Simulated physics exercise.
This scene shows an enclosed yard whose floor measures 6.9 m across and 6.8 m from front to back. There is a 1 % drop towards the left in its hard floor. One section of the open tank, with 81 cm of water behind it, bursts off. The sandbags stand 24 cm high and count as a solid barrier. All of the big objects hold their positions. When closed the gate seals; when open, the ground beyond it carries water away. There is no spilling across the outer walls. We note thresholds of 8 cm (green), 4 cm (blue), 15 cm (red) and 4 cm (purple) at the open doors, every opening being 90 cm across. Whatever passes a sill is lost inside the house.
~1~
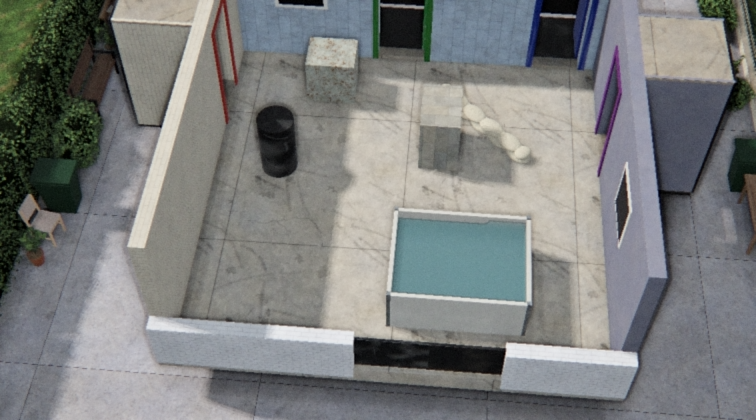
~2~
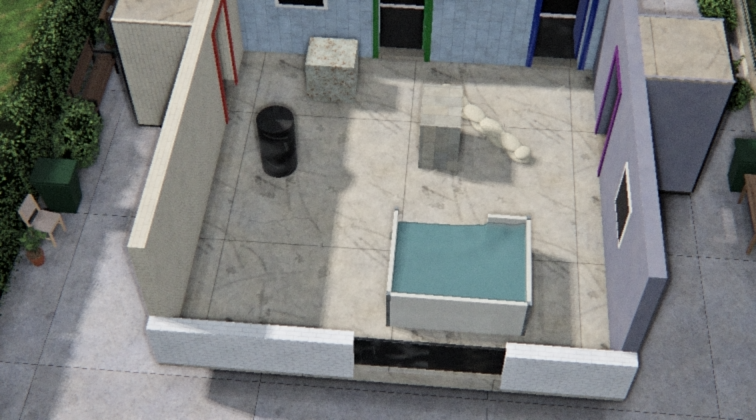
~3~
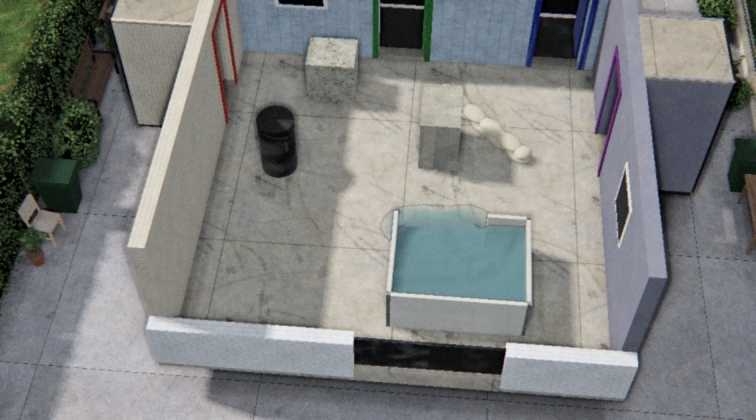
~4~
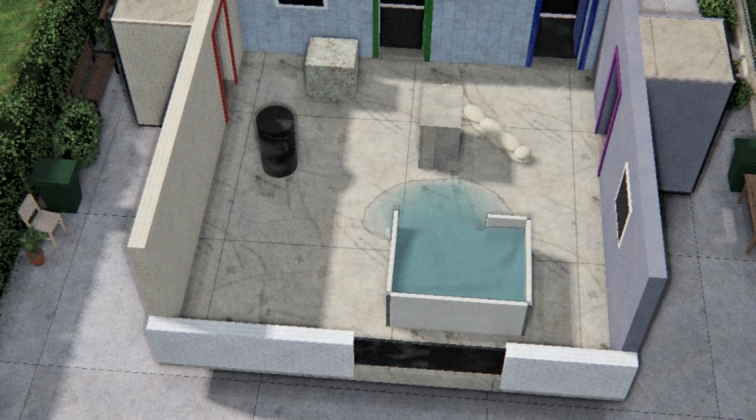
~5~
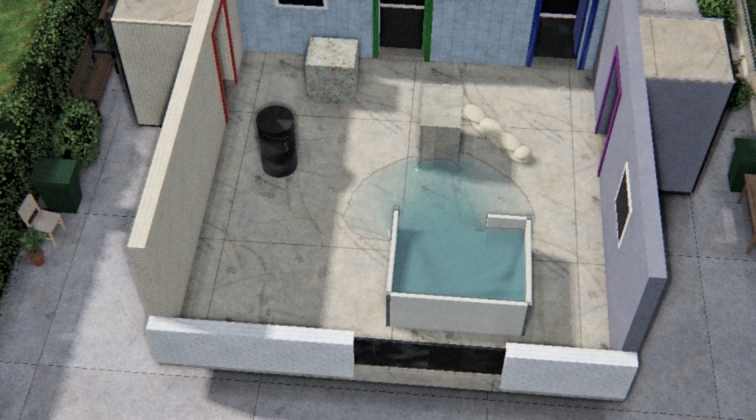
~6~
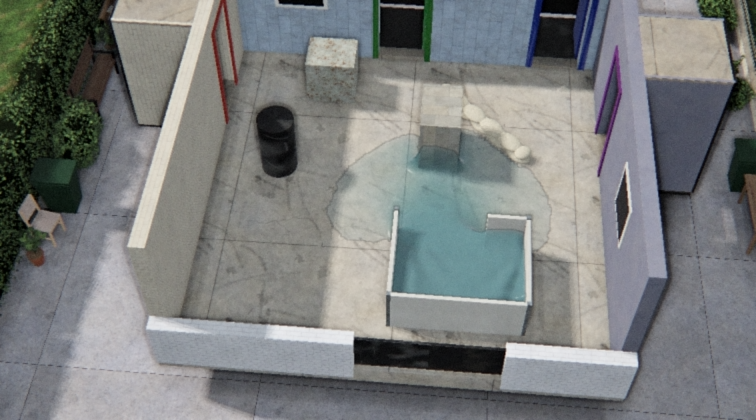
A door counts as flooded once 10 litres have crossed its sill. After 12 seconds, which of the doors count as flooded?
Green door: Flooded; blue door: Flooded; red door: Flooded; purple door: Flooded.
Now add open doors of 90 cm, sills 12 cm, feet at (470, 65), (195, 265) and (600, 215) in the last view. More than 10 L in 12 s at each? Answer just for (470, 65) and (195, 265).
Door 1: Limit not reached; door 2: Limit not reached.
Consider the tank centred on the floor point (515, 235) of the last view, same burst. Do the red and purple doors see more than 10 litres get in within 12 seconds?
Well, red ends up inside the mark and purple ends up beyond the mark.
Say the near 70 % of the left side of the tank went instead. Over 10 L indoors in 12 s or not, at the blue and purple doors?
Compared with the limit, blue is higher and purple is lower.
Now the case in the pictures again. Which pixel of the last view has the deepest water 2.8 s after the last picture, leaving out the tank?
Pixel (244, 53), about.
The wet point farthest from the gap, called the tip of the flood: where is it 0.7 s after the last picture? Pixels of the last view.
Roughly at pixel (370, 60).
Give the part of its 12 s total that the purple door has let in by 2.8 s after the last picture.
Estimate: Around 45 per cent.
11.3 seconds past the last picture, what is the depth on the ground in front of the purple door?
5.0 cm.
Then, 0.7 s after the last picture water covers 30 % of the floor and is deepest (50 cm) near (435, 176); green door 3 cm at the sill, 0 L in, blue door not reached, red door not reached, purple door not reached.
Then, 1.5 s after the last picture water covers 50 % of the floor and is deepest (36 cm) near (496, 149); green door 9 cm at the sill, 0 L in, blue door not reached, red door 23 cm at the sill, 1 L in, purple door 11 cm at the sill, 5 L in.
Then, 2.8 s after the last picture water covers 60 % of the floor and is deepest (32 cm) near (244, 53); green door 11 cm at the sill, 10 L in, blue door 6 cm at the sill, 2 L in, red door 25 cm at the sill, 107 L in, purple door 10 cm at the sill, 46 L in.
Then, 6.3 s after the last picture water covers 85 % of the floor and is deepest (18 cm) near (174, 343); green door 8 cm at the sill, 32 L in, blue door 7 cm at the sill, 21 L in, red door 11 cm at the sill, 153 L in, purple door 5 cm at the sill, 84 L in.
Then, 11.3 s after the last picture water covers 95 % of the floor and is deepest (12 cm) near (174, 343); green door 6 cm at the sill, 32 L in, blue door 5 cm at the sill, 47 L in, red door 6 cm at the sill, 153 L in, purple door 5 cm at the sill, 101 L in.
